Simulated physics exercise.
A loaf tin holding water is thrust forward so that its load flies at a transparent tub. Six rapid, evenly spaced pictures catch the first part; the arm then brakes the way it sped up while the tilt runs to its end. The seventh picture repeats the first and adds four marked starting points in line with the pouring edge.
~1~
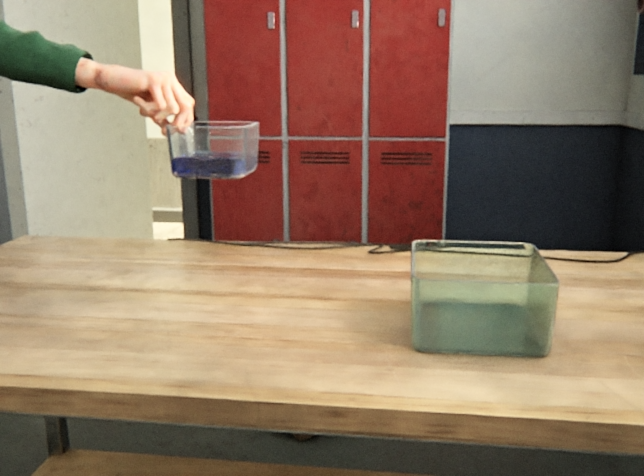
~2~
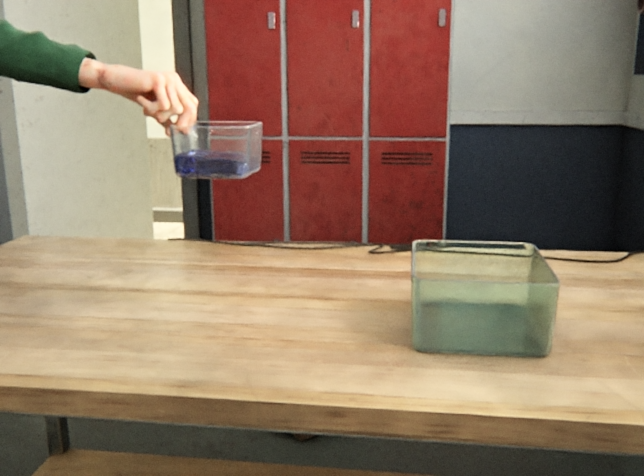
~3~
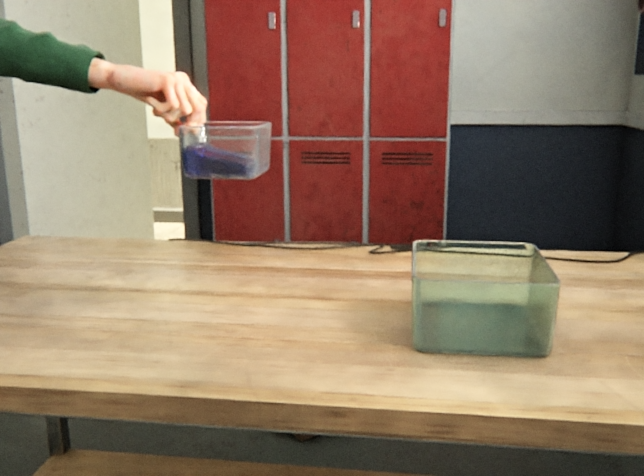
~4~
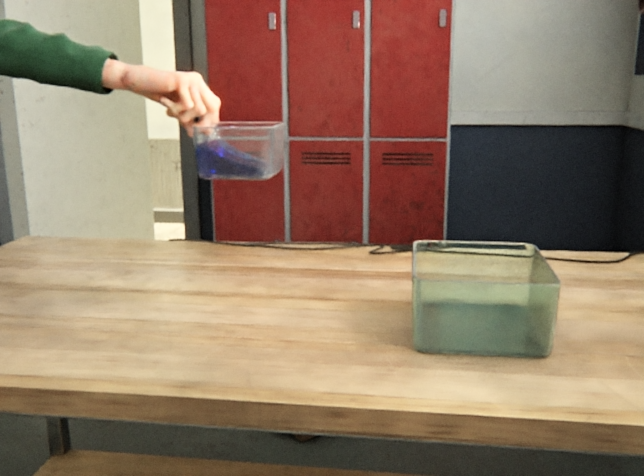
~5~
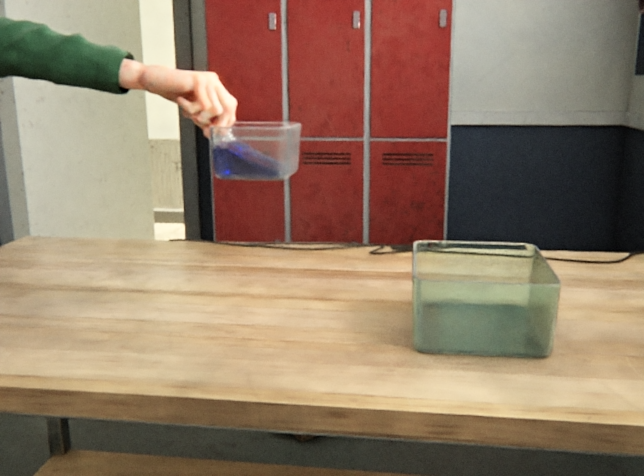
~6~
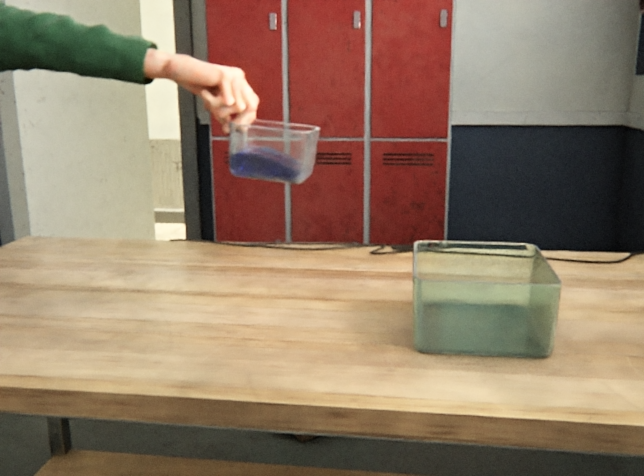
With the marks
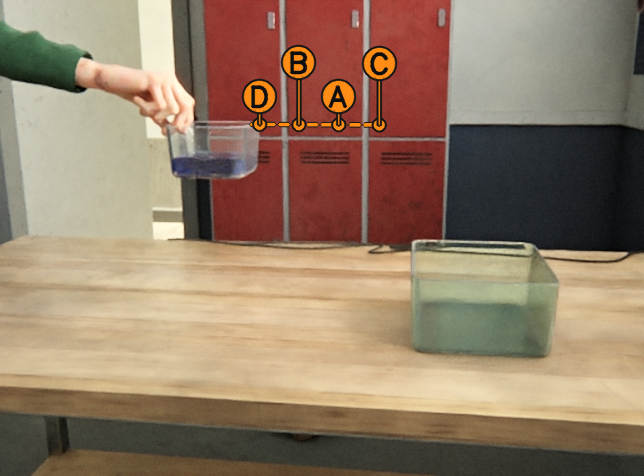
A green-sleeved arm moving a clear container of sloshing purple-blue liquid rightward above a wooden table, then tilting it slightly.
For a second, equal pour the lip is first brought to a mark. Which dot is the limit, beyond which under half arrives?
Choose B.
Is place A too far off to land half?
No, not at all.
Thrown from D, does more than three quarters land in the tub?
No, it does not.
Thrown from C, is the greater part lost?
No, that is safe.
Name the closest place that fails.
That would be D.
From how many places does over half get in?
Three.
On the marked copy, A at (338, 124); B at (298, 124); C at (379, 125); D at (259, 124).
If A is chosen, about 94 % lands in the tub, 4 % falls short.
If B is chosen, about 66 % lands in the tub, 26 % falls short and 7 % goes beside or beyond.
If C is chosen, about 79 % lands in the tub, 1 % falls short and 20 % goes beside or beyond.
If D is chosen, about 28 % lands in the tub, 69 % falls short and 4 % goes beside or beyond.
